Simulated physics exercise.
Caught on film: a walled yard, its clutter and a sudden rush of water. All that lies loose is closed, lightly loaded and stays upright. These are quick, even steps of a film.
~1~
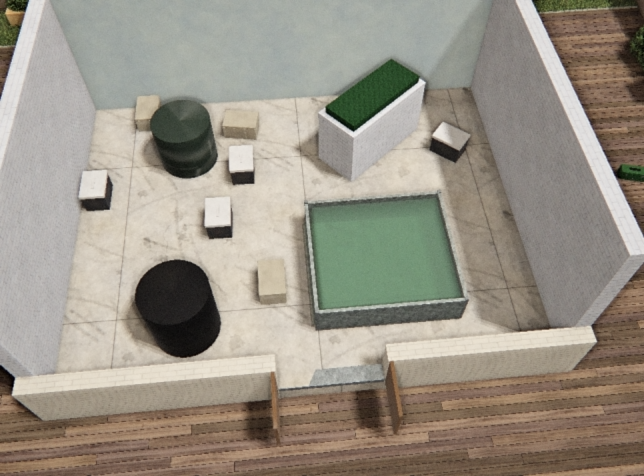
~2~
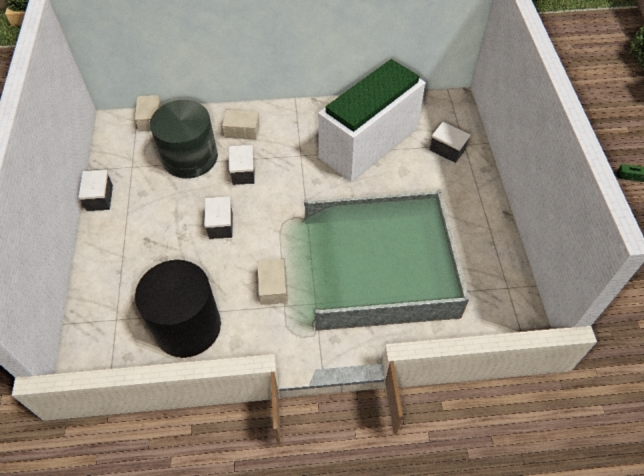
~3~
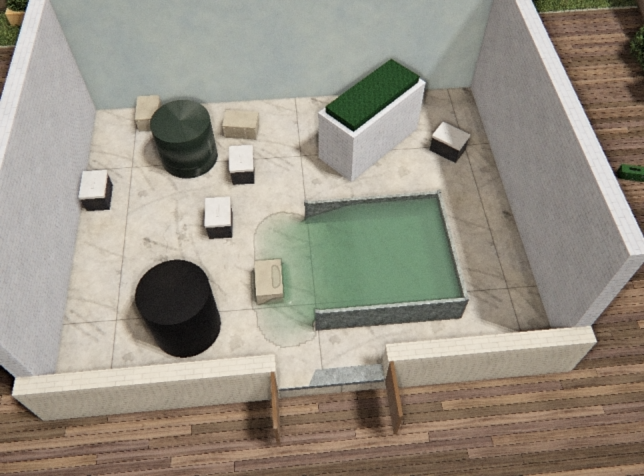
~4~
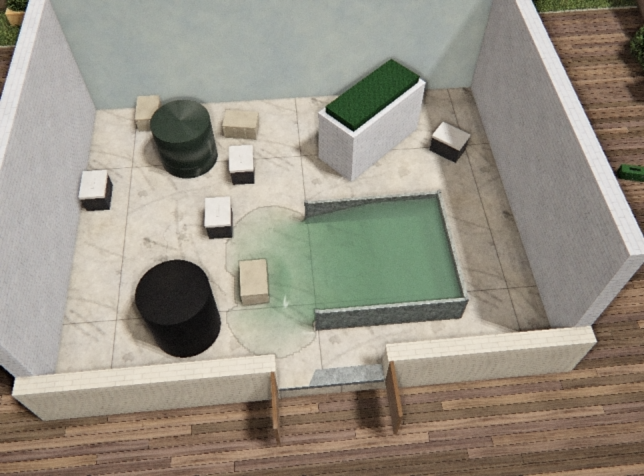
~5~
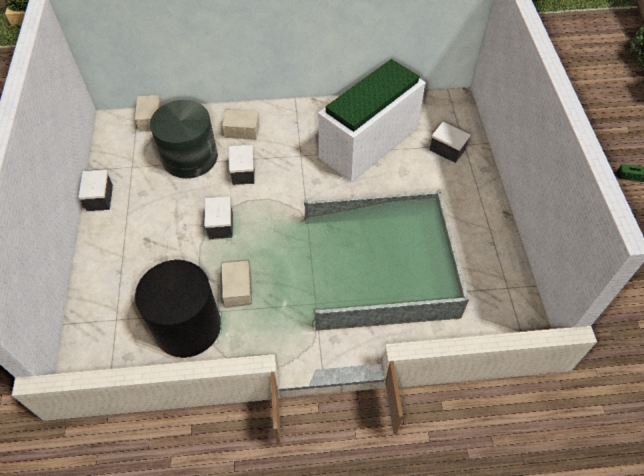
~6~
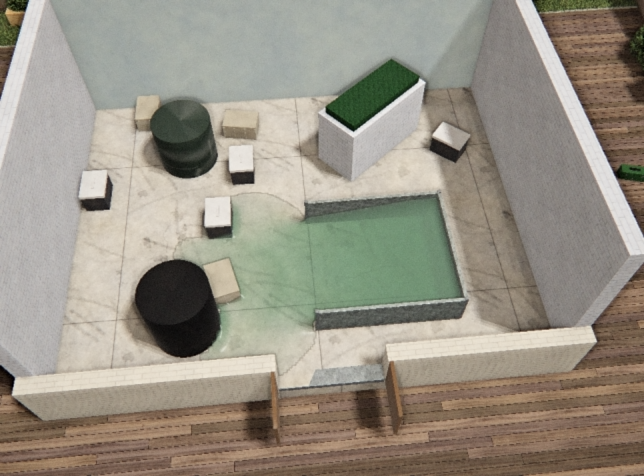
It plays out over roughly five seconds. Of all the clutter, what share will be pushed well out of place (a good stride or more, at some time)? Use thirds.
It is one to two thirds.
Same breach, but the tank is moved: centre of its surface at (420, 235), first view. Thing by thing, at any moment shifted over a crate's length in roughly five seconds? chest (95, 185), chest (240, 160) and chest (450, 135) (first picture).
In that order: Moved that far, no, less than that.
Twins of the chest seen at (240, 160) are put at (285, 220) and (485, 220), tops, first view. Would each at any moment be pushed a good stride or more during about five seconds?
In turn: Yes, not that far.
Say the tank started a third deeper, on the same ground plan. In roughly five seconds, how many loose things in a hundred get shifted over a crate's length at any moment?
Near 70 in a hundred.
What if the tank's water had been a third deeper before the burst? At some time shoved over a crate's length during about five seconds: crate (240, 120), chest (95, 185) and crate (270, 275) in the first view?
In that order: Moved that far, shifted that much, moved that far.
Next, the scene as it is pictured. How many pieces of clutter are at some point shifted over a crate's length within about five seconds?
It comes to 4.
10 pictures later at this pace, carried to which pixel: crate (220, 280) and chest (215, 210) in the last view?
Close to (78, 282) and (152, 193).
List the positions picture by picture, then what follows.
In the first frame, a crate at (271, 277), on the bottom; a chest at (217, 211) rests on the ground; 0 of 7 have shifted.
In the second frame, a crate at (271, 277), on the bottom; a chest at (217, 211) rests on the ground; 0 of 7 have shifted.
In the third frame, a crate at (268, 277) rests on the ground, close to its start; a chest at (217, 211), on the bottom; 0 of 7 have shifted.
In the fourth frame, a crate at (253, 277), on the bottom, close to its start; a chest at (217, 211) rests on the ground; 1 of 7 have shifted.
In the fifth frame, a crate at (235, 279) rests on the ground, a stride from its start; a chest at (217, 211) rests on the ground; 1 of 7 have shifted.
In the sixth frame, a crate at (221, 278), on the bottom, a stride from its start; a chest at (217, 211), on the bottom; 1 of 7 have shifted.
A moment on, 1 of 7 are well off their spots; 0 afloat.
Next, 2 of 7 are well off their spots; 1 afloat.
Later, 3 of 7 are well off their spots; 2 afloat.
In the end, 4 of 7 are well off their spots, and 4 have been at some point; 3 afloat.
